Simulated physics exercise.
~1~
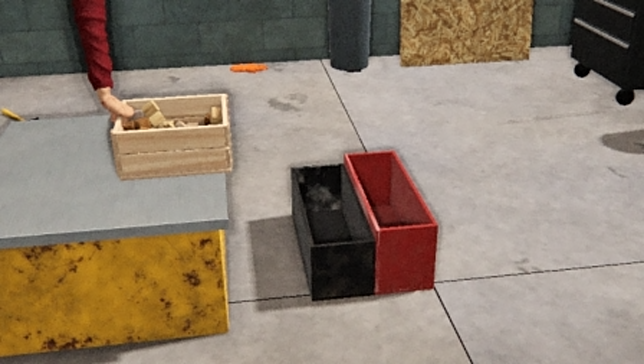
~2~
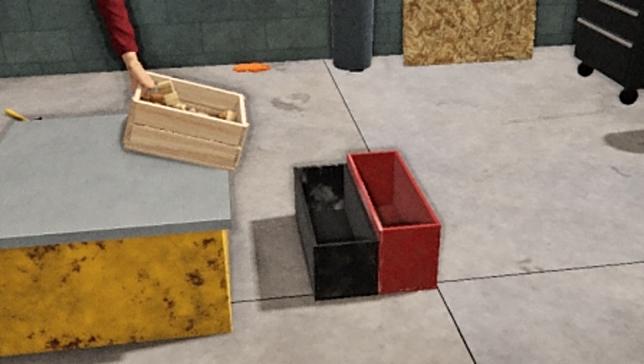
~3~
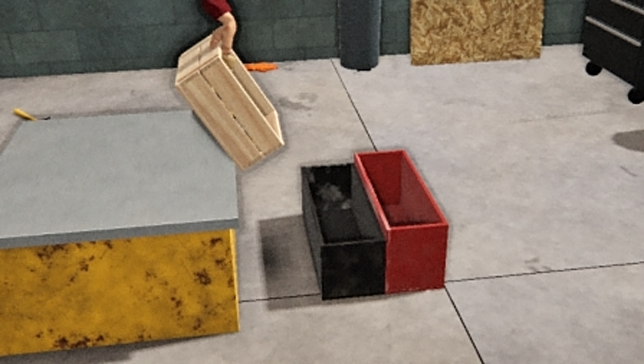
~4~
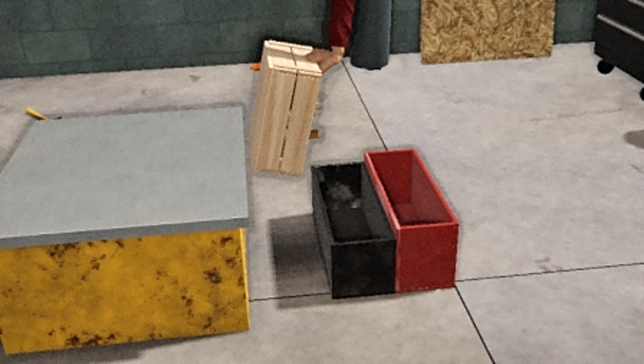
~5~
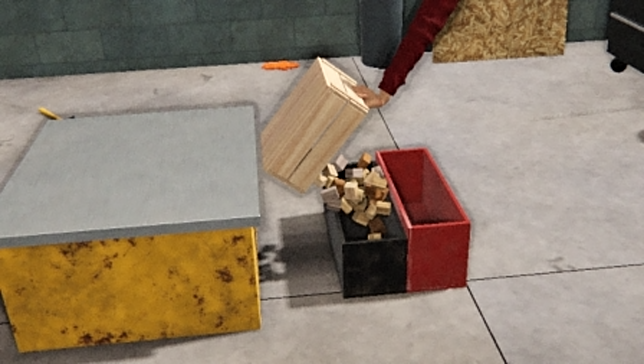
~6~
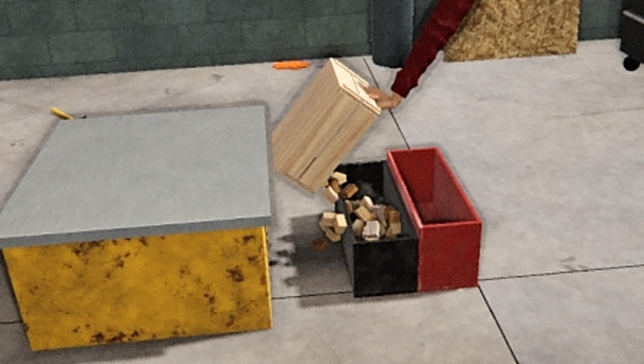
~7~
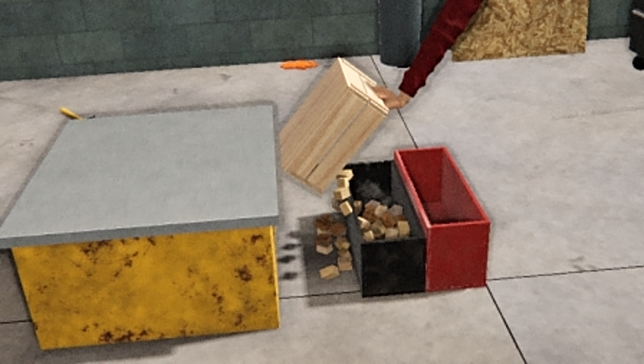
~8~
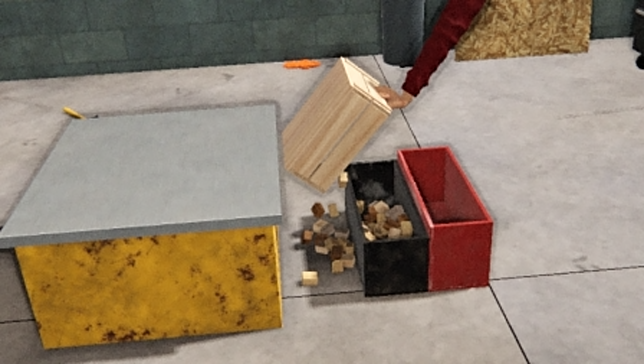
Red-sleeved arm tipping a wooden crate of small blocks, most landing in a black tote and others scattering on the floor beside it.
